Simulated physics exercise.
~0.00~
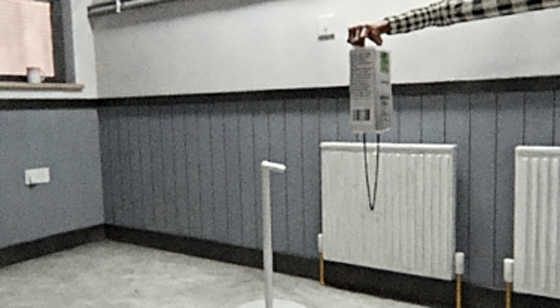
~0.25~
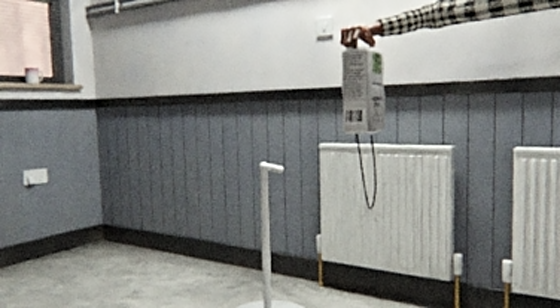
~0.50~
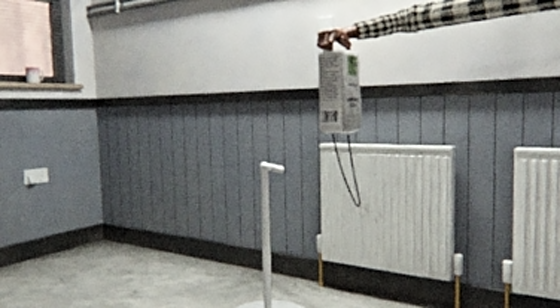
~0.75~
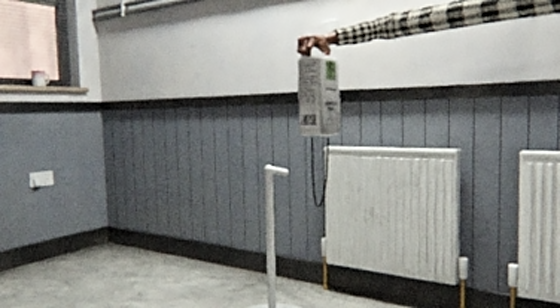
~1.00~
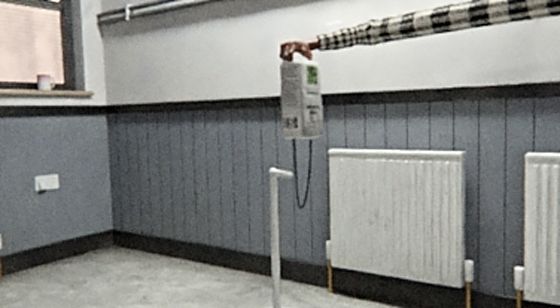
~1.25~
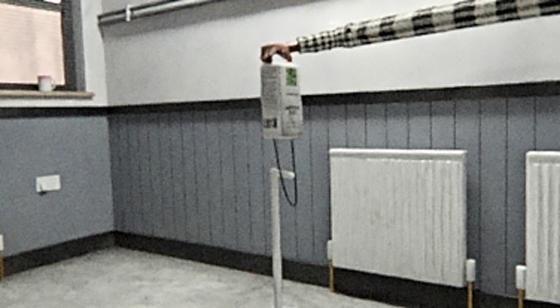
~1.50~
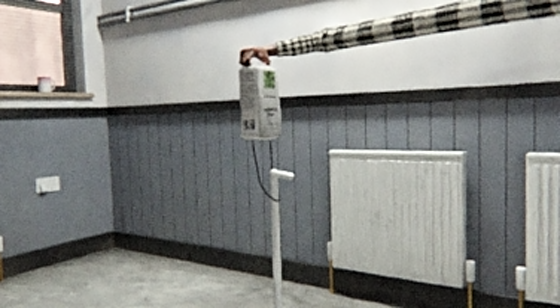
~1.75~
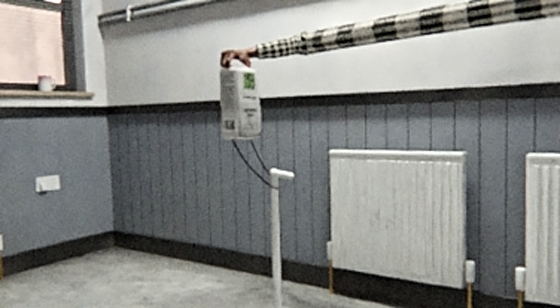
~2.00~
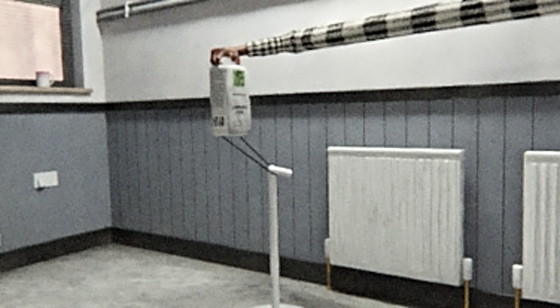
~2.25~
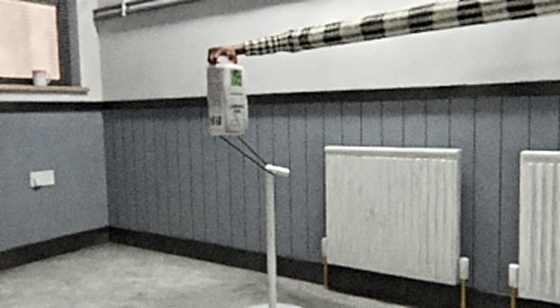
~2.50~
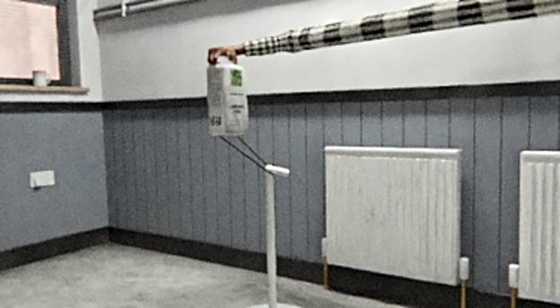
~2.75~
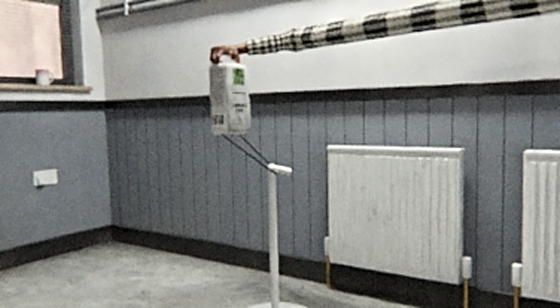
The clip opens on a grey-panelled room with white radiators, where a hand in a black-and-white checked sleeve holds up a white sack with a dark loop dangling beneath it, to the right of a slim white post with a hooked top. The arm carries the sack steadily left, the loop hanging low enough to reach the hook's height. The sack passes over the post, and the trailing loop meets the hook. As the sack moves beyond, the loop draws out slantwise and tightens. The hand stops, and the sack stays held just left of the post, caught by its taut loop.
